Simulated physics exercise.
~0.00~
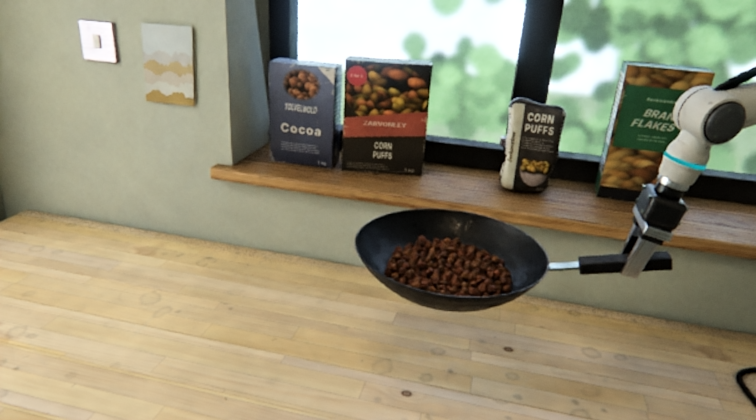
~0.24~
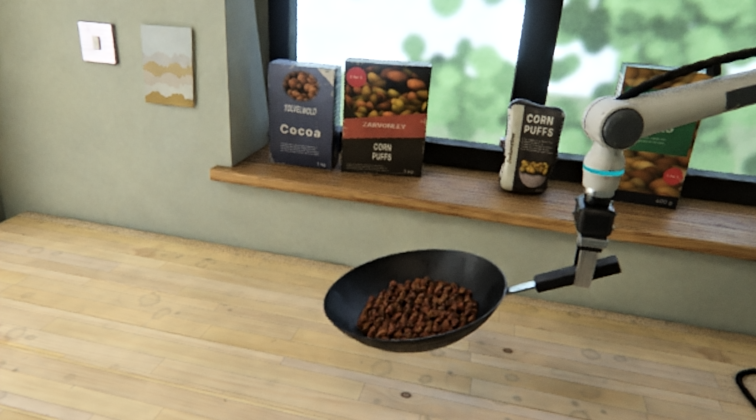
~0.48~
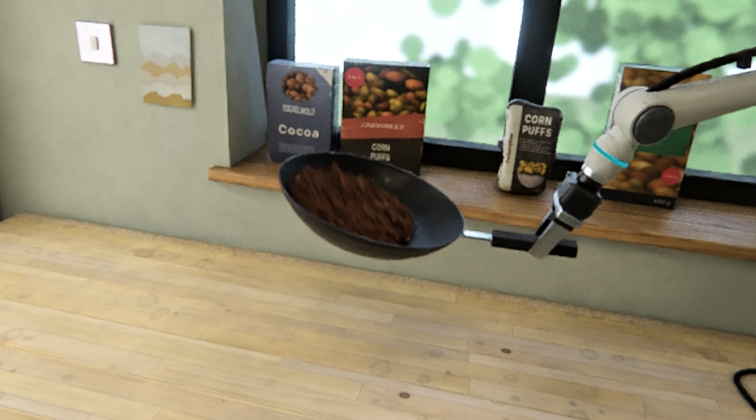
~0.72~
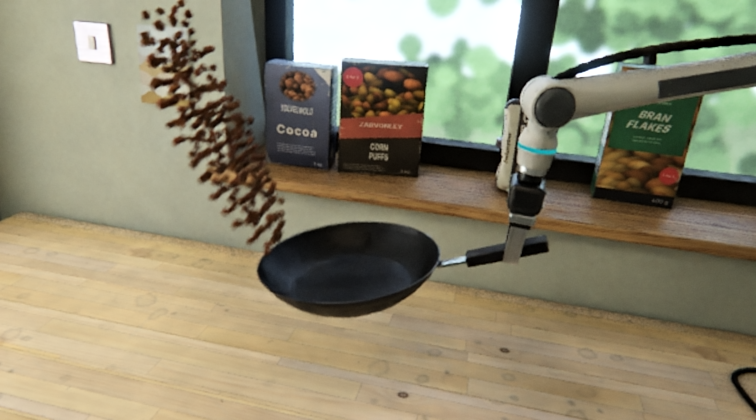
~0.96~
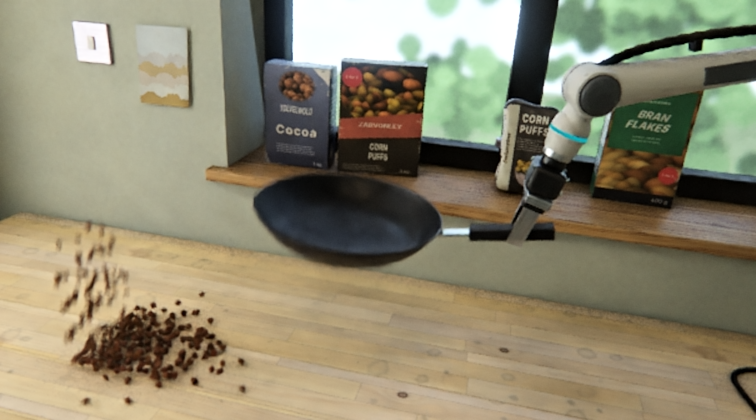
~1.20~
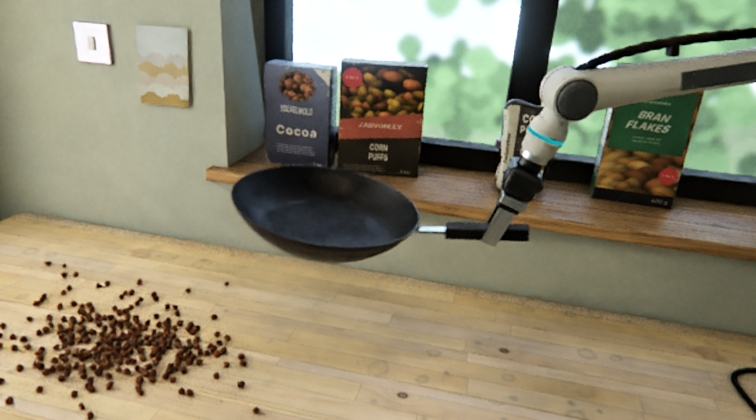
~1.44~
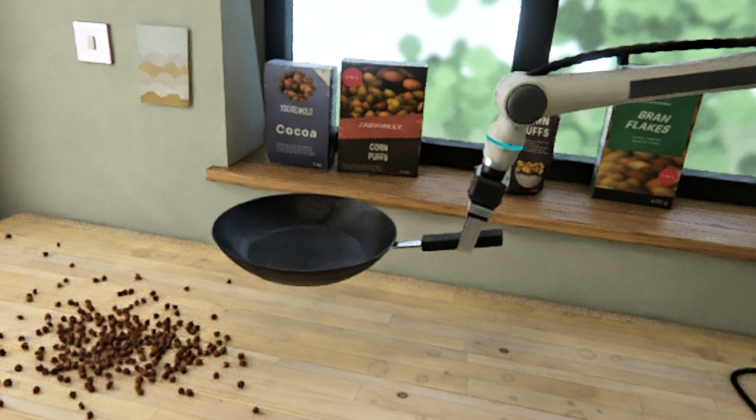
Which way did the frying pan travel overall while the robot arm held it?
The frying pan moved toward the left, dipping and rising along the way.
